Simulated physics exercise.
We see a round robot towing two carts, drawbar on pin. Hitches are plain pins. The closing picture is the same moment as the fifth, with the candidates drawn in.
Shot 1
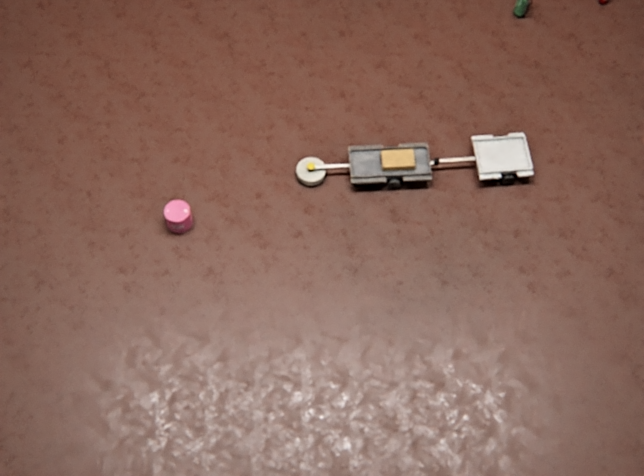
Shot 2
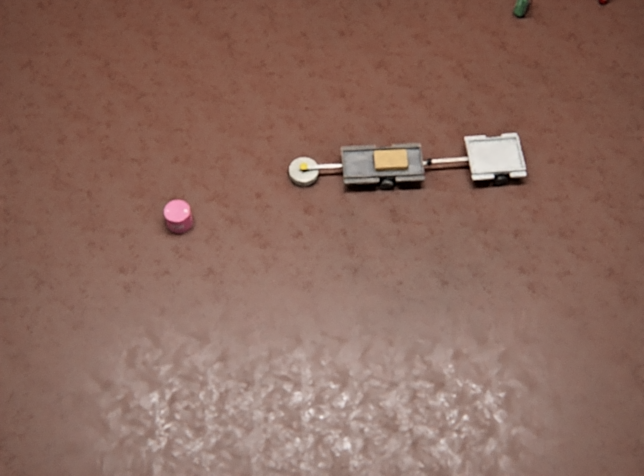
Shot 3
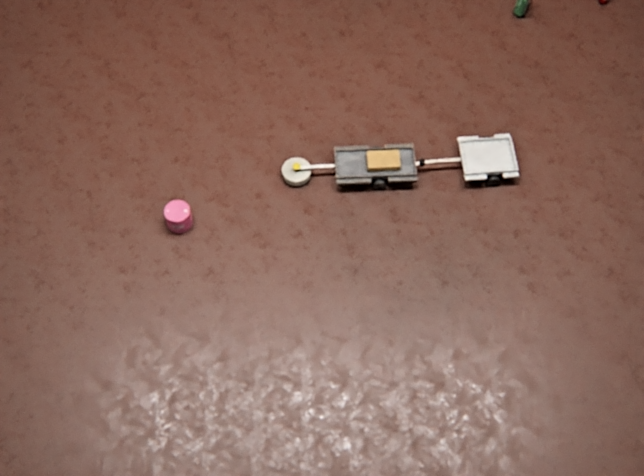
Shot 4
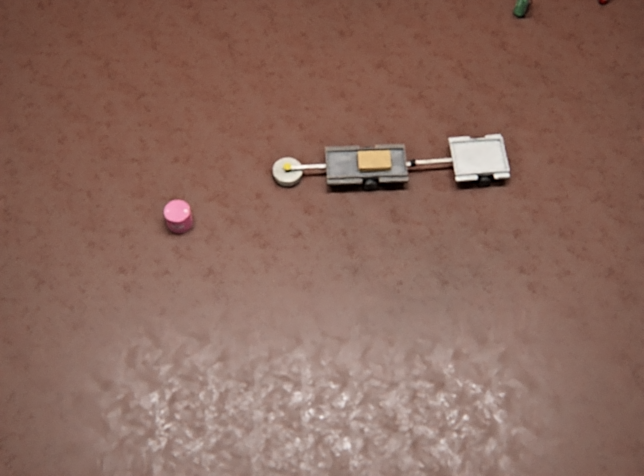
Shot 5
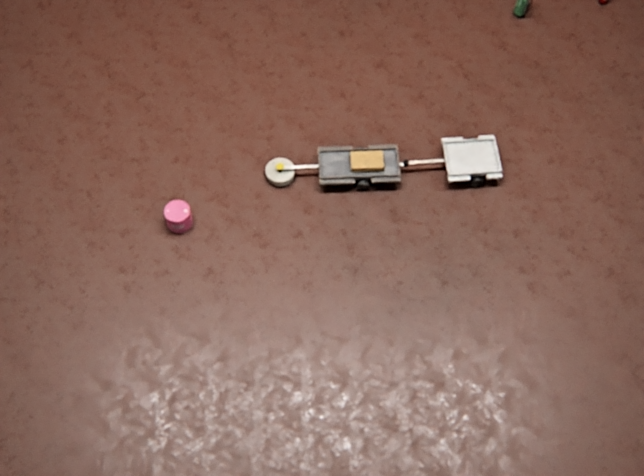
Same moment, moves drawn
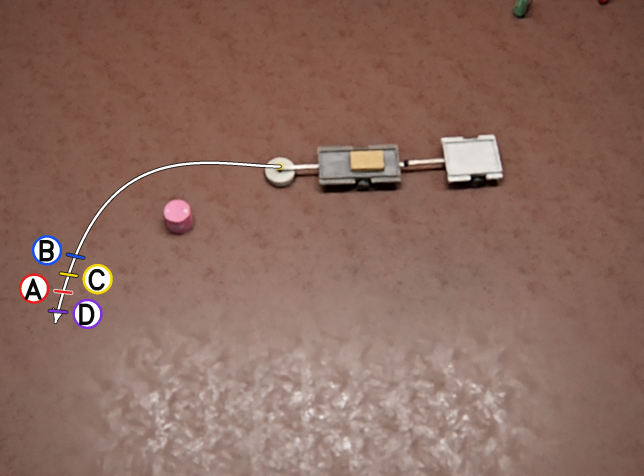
At first, a small round robot sits linked to a grey cart carrying a tan block, with a white cart behind it on the right, while a pink tub stands to the left. The robot then tows both carts slowly leftward in a line, shortening the gap to the unmoving tub.
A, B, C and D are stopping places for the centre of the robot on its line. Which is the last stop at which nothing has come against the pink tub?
Stop at A.
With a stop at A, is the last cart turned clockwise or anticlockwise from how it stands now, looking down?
Anticlockwise.
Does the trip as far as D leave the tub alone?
No.
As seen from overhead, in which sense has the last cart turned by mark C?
Anticlockwise.
On the copy, A at (63, 292); B at (76, 256); C at (69, 275); D at (58, 311); the route from (280, 166) via (125, 186) to (55, 322).
On A. First, robot (181, 169), last cart (372, 163).
Then, robot (99, 220), last cart (280, 161).
Finally, robot (65, 296), last cart (207, 172); nothing has been touched.
By contrast, B is safe but short; C is safe but short; D is too far, the tub has been hit.
